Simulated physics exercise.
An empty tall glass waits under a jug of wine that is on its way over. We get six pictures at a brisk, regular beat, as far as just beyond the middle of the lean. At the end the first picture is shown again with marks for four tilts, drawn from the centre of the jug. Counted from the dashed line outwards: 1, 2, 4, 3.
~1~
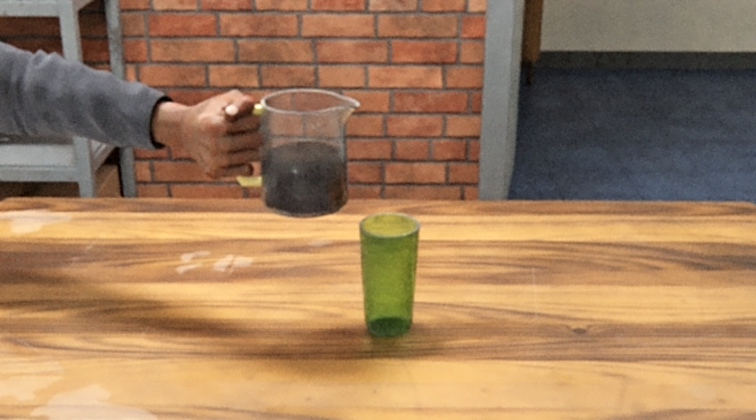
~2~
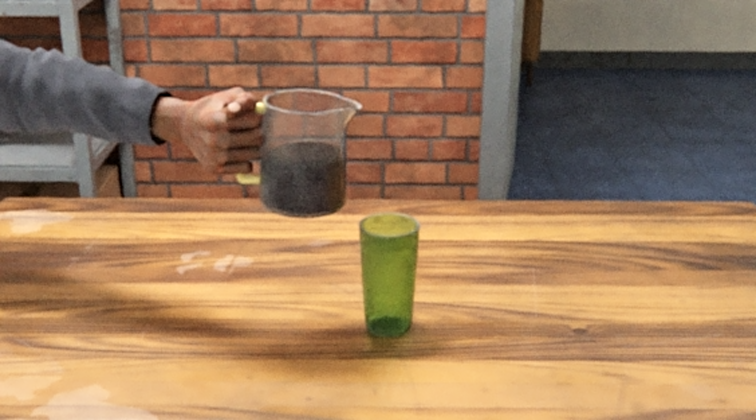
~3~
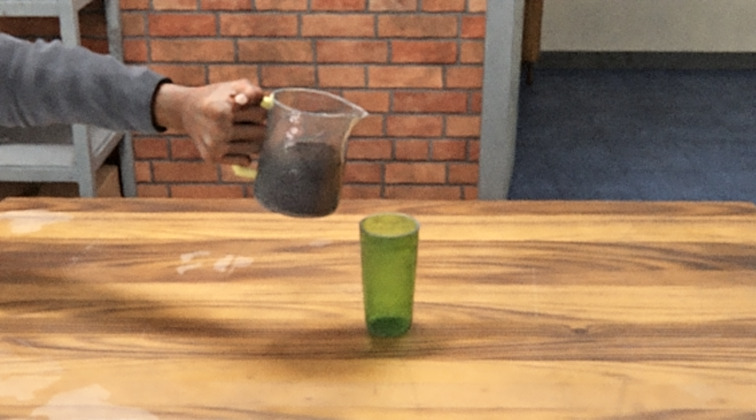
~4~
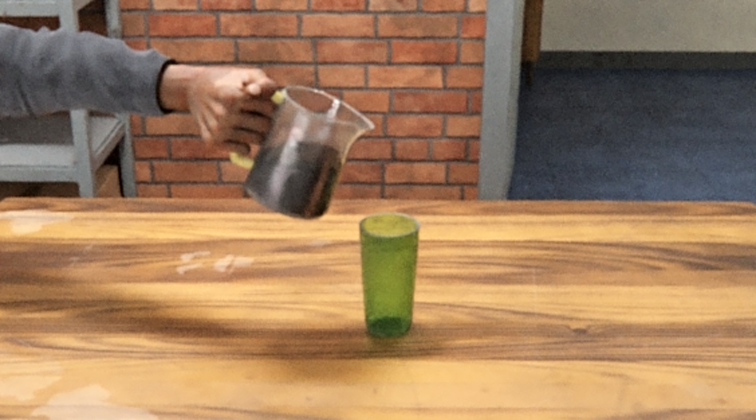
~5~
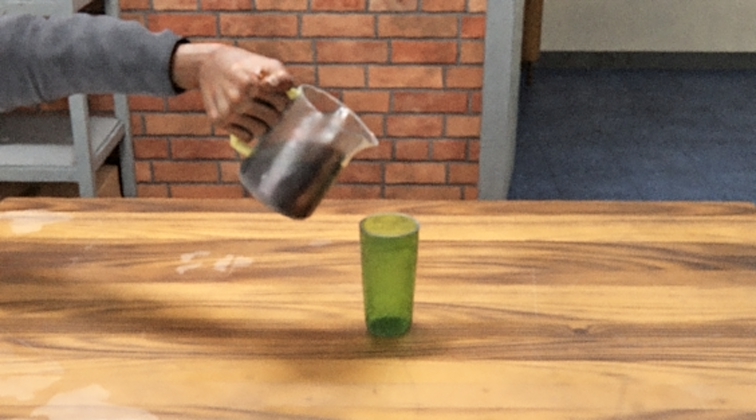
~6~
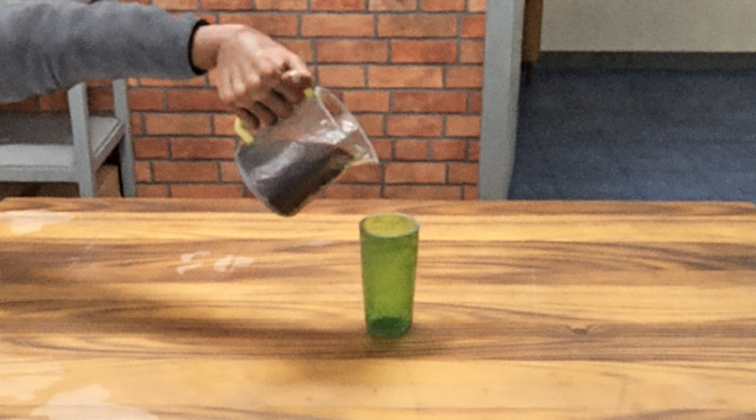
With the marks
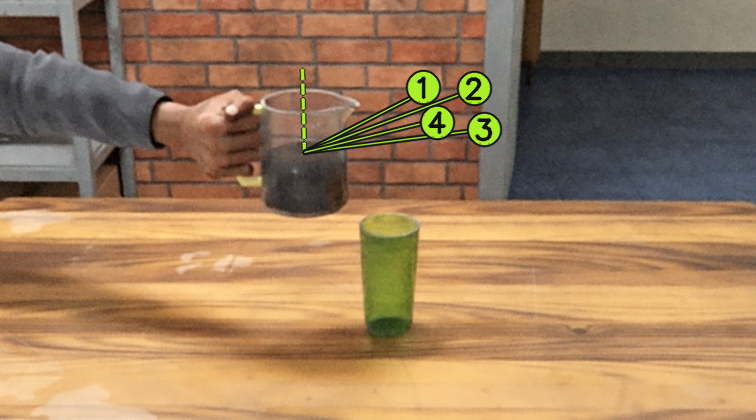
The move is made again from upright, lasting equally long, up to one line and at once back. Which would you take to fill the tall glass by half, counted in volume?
Choose 4.
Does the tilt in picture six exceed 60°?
No, it does not.
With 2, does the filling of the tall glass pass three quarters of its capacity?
No, it does not.
On the marked copy, 1 at (409, 98); 2 at (458, 94); 3 at (467, 131); 4 at (419, 124).
Choosing 1, the tall glass ends with about 17 % of what it can hold.
Choosing 2, the tall glass ends with about 32 % of what it can hold.
Choosing 3, the tall glass ends with about 66 % of what it can hold.
Choosing 4, the tall glass ends with about 49 % of what it can hold.
